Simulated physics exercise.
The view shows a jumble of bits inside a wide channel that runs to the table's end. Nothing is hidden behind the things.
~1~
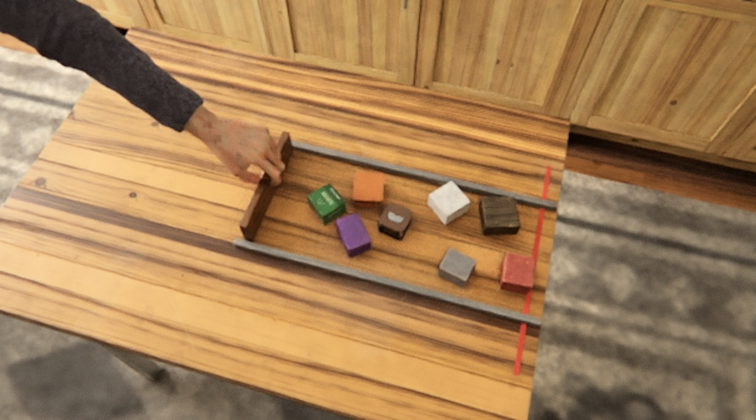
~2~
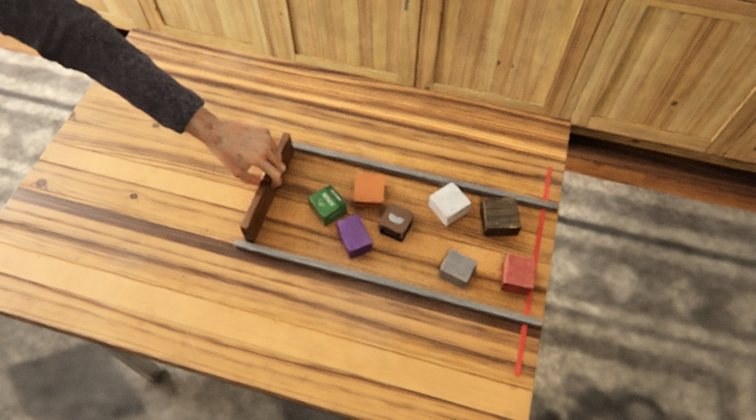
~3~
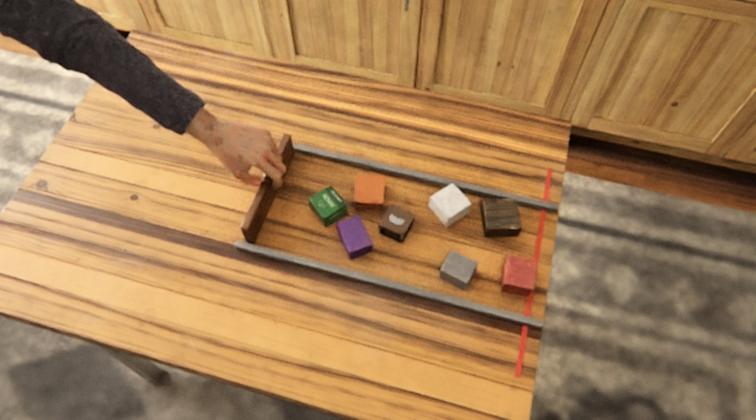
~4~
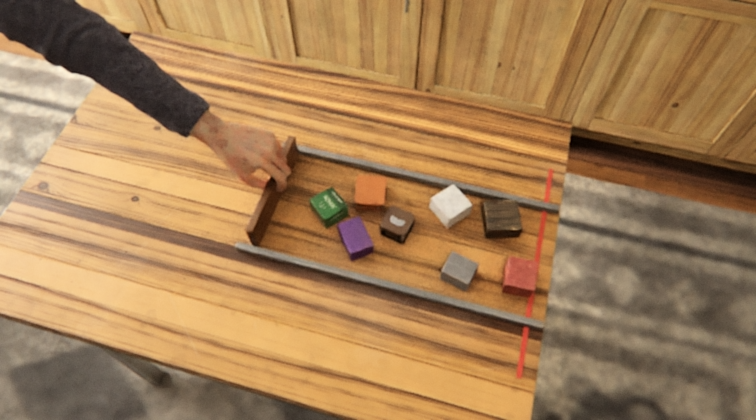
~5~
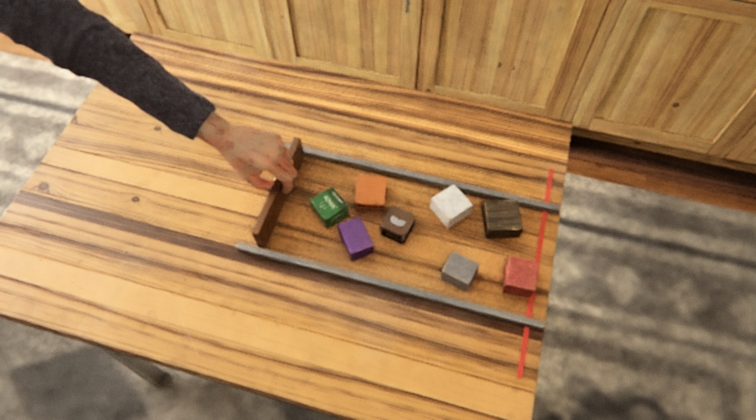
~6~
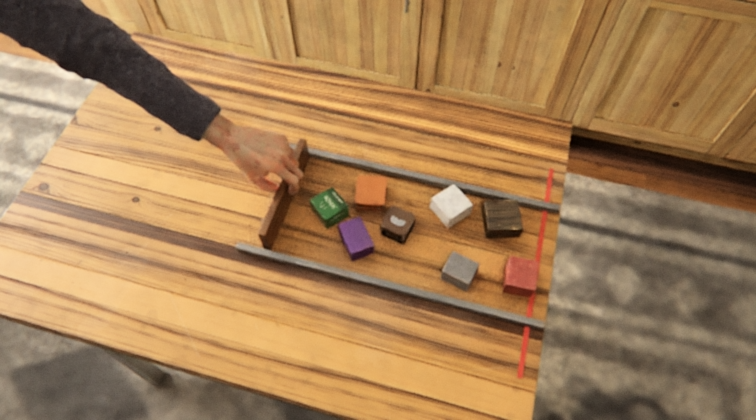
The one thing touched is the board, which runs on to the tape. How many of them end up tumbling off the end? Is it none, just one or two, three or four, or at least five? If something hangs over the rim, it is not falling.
The push is going to clear five or more off the end.
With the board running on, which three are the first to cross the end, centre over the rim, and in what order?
Earliest first: The black block, then the red block, then the white block.
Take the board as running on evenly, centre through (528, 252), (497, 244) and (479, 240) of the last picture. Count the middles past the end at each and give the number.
5, 2, 1.
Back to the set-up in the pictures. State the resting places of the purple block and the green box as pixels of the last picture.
The purple block at (546, 297), the green box at (554, 263).
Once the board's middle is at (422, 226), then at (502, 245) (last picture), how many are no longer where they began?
The count reaches 6 first and 8 second.
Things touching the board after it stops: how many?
Looks like 2 of them, all told.
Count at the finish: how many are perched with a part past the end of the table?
2, I think.
Soon after, none off yet; red block at rest near (520, 277); black block at rest near (502, 219); grey block at rest near (460, 271).
After that, none off yet; red block moving near (524, 278); black block displaced about its own width near (546, 224); grey block displaced about its own width near (491, 278).
In the end, the number that fall off is five or more; gone, orange case, brown case, white block, grey block, black block and red block.
